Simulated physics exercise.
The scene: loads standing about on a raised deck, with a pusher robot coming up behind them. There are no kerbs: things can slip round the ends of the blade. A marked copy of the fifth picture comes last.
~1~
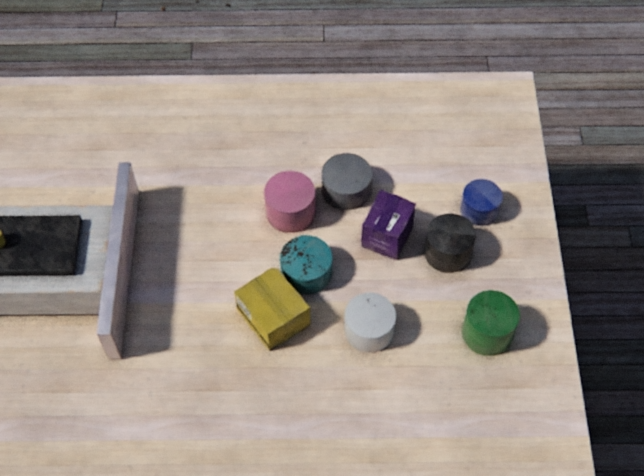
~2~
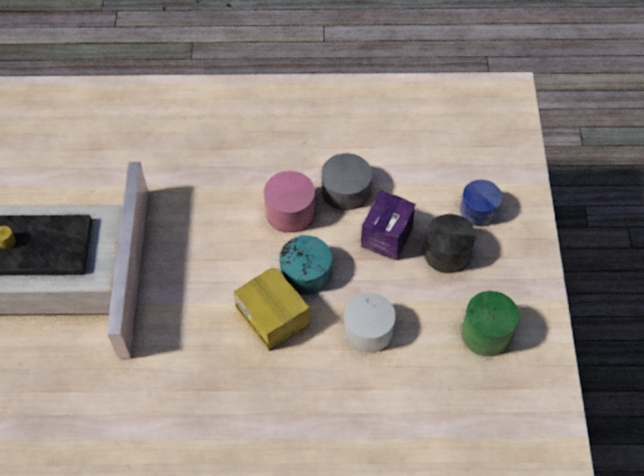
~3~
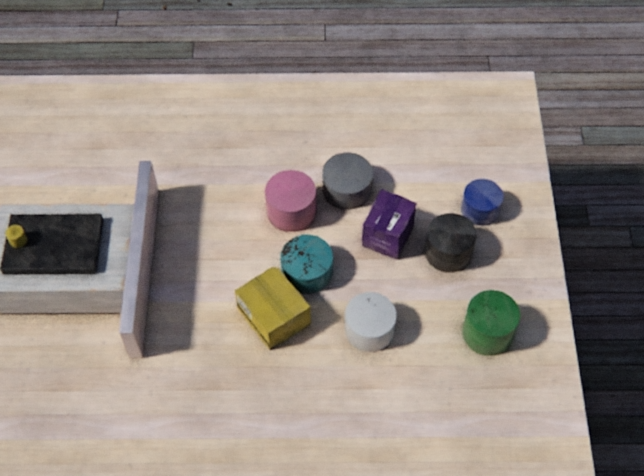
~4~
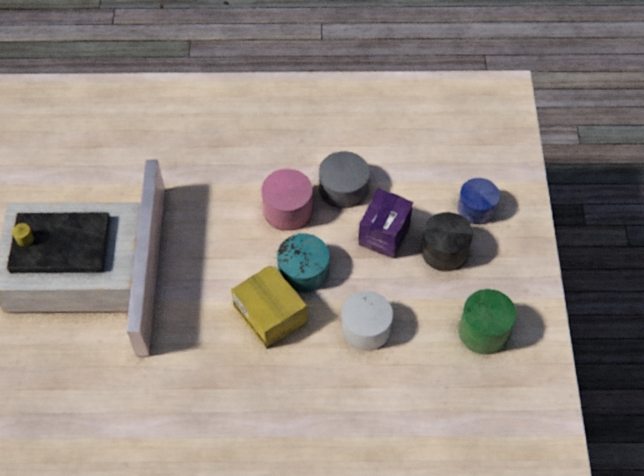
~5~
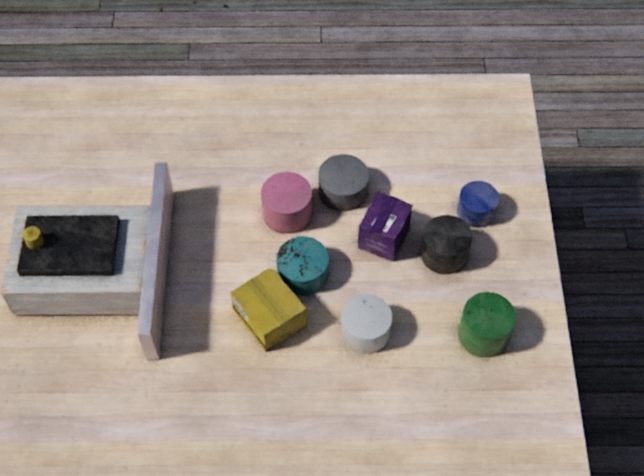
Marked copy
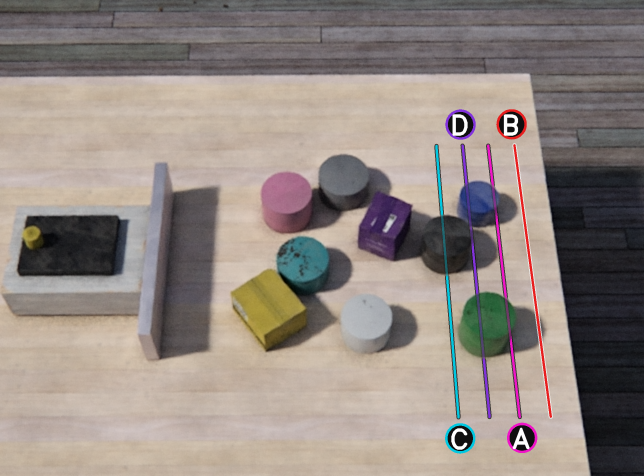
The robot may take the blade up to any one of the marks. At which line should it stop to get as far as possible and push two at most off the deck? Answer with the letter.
It should halt at D.
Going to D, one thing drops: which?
The green canister.
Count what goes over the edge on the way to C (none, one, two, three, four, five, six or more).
In all, one.
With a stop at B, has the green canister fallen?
By then, yes.
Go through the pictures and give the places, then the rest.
In the first frame, black canister (450, 243); pink canister (290, 201); turquoise canister (306, 265).
In the second frame, robot (48, 244); green canister (490, 324).
In the third frame, robot (59, 243); yellow parcel (273, 307).
In the fourth frame, robot (67, 241); purple parcel (386, 223).
In the fifth frame, robot (76, 244); black canister (446, 244); pink canister (287, 202); turquoise canister (303, 266).
On the marked copy, A at (503, 270); B at (531, 270); C at (447, 270); D at (475, 270).
Taking D. A third of the way, robot (193, 243); white canister (375, 325); yellow parcel (313, 315).
Two thirds of the way, robot (310, 243); green canister (523, 325); black canister (479, 259).
When it is over, robot (399, 242); green canister over the edge; white canister (561, 328); one fallen.
As for the rest, A drops four; B drops seven; C is within the limit but short.
